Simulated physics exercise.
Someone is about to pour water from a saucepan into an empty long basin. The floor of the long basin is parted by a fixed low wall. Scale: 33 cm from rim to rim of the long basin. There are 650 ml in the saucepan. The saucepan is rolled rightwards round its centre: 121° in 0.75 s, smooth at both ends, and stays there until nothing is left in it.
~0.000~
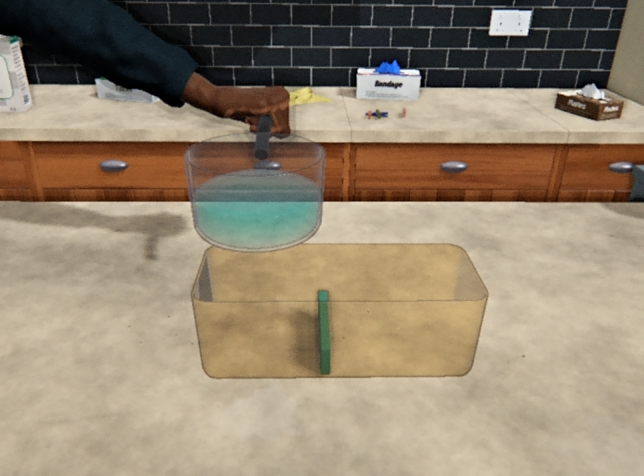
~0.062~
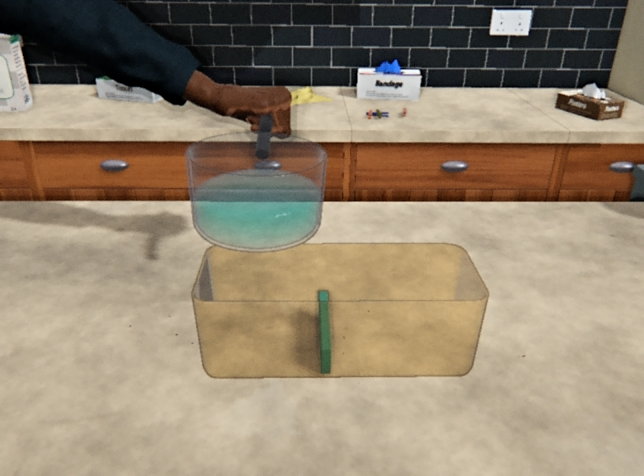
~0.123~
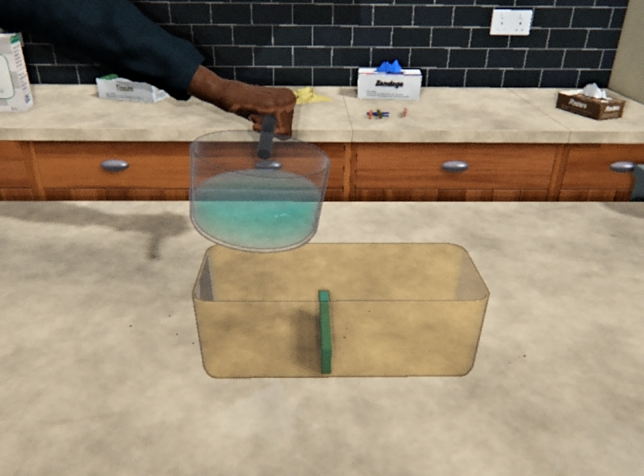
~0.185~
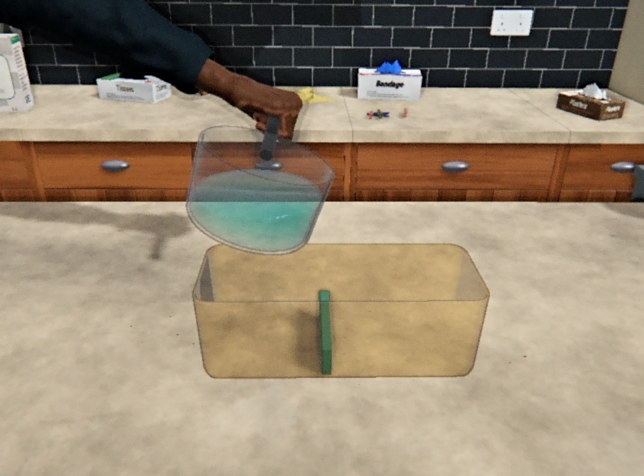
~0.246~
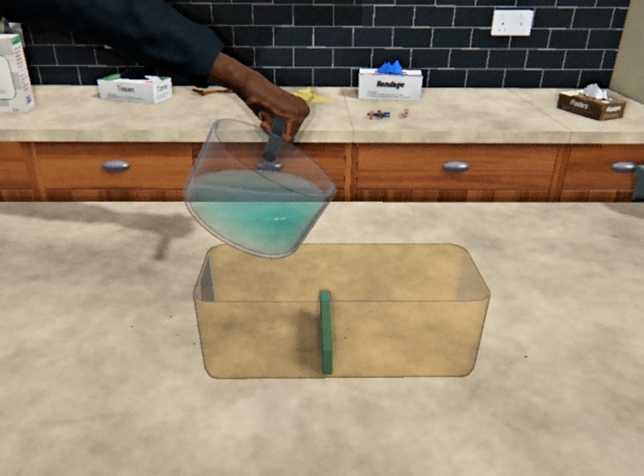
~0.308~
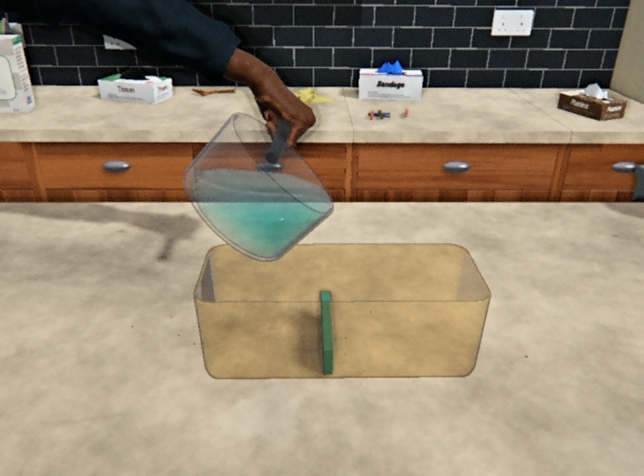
A clear saucepan of turquoise water, gripped from above by a dark-sleeved hand at the upper left, hangs upright and then rolls smoothly rightwards, its water shifting toward the lower right side. Below it, an empty, clear long basin with a short green wall inside sits on a pale stone counter. The still camera looks slightly down across a kitchen-like room with orange-brown drawers, boxes and black tiles behind.
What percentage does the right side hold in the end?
About 62 per cent.
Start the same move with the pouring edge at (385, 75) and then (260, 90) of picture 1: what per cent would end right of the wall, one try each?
In turn about 85 and 15 per cent.
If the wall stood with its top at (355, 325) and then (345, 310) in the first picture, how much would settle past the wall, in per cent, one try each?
First 35, then 40 per cent.
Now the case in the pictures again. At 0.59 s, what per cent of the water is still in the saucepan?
About 26 per cent.
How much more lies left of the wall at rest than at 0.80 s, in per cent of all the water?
Some 6 per cent.
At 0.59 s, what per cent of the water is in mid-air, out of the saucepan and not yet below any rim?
Near 20 in a hundred.
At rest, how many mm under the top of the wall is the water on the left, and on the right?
Left about 26 mm, right about 22 mm.
After 0.59 s the tilt is 108° and 25 per cent is still to pour, 6 is left of the wall and 50 right of it.
After 0.80 s the tilt is 121° and 2 per cent is still to pour, 32 is left of the wall and 62 right of it.
After 1.01 s the tilt is 121° and 0 per cent is still to pour, 37 is left of the wall and 62 right of it.
After 1.25 s the tilt is 121° and 0 per cent is still to pour, 37 is left of the wall and 62 right of it.
In the end 37 per cent lies left of the wall, 62 right of it and 1 outside.
